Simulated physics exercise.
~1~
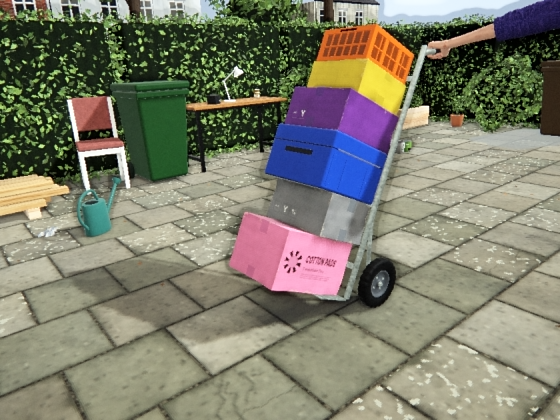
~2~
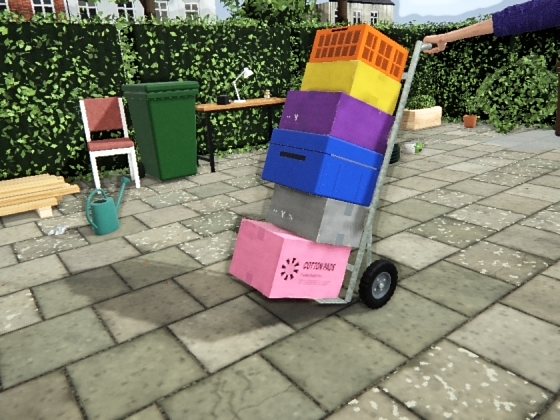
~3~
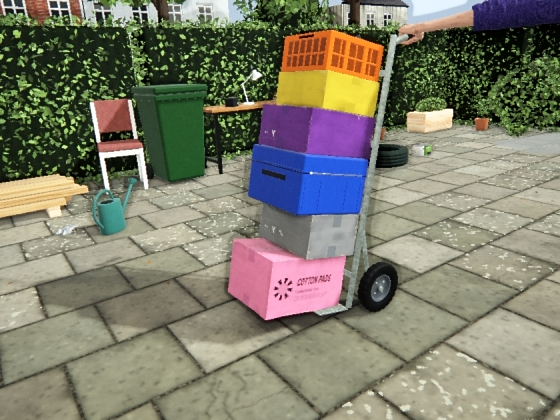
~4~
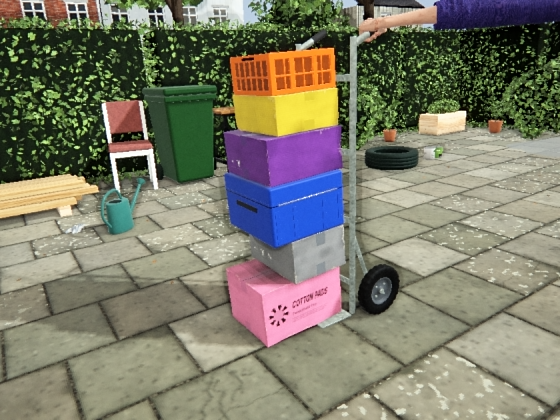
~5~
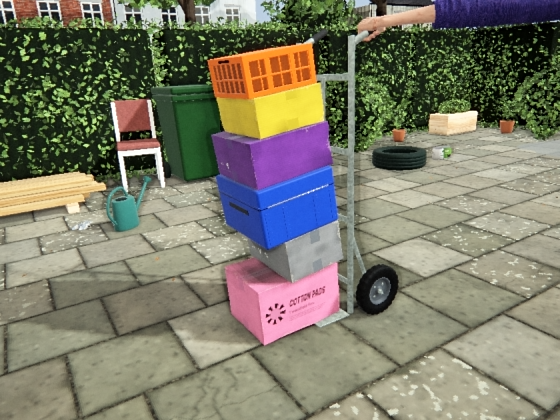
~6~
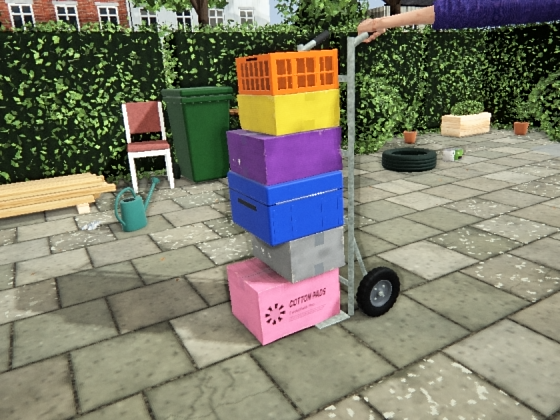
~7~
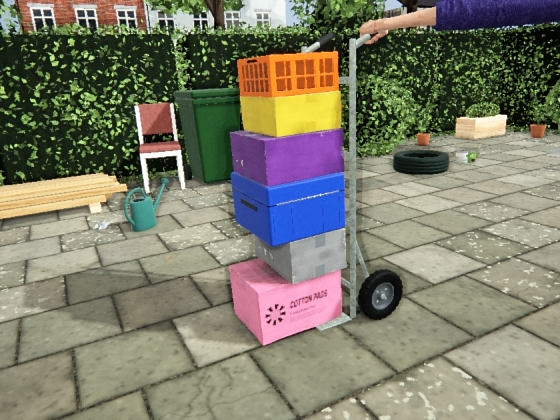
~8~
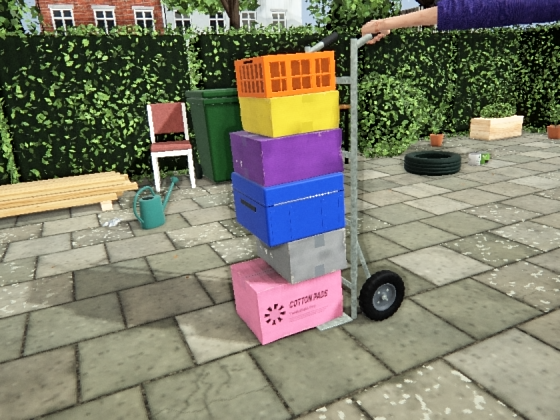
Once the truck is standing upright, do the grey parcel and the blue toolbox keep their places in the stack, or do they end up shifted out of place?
Both keep their places. The grey parcel still rests on the pink box, and the blue toolbox still sits on top of the grey parcel.
At the start, a hand truck leans back toward the right on a paved yard, held by a purple-sleeved arm and loaded with a pink box, a grey parcel, a blue toolbox, a purple box, a yellow box and an orange crate. The arm tips the truck forward, swinging the stack to the left until the truck stands upright. The upper load then rocks further left, leaning away from the frame. It settles back to the right and straightens. At the end, the whole stack stands still on the upright truck, with nothing fallen.
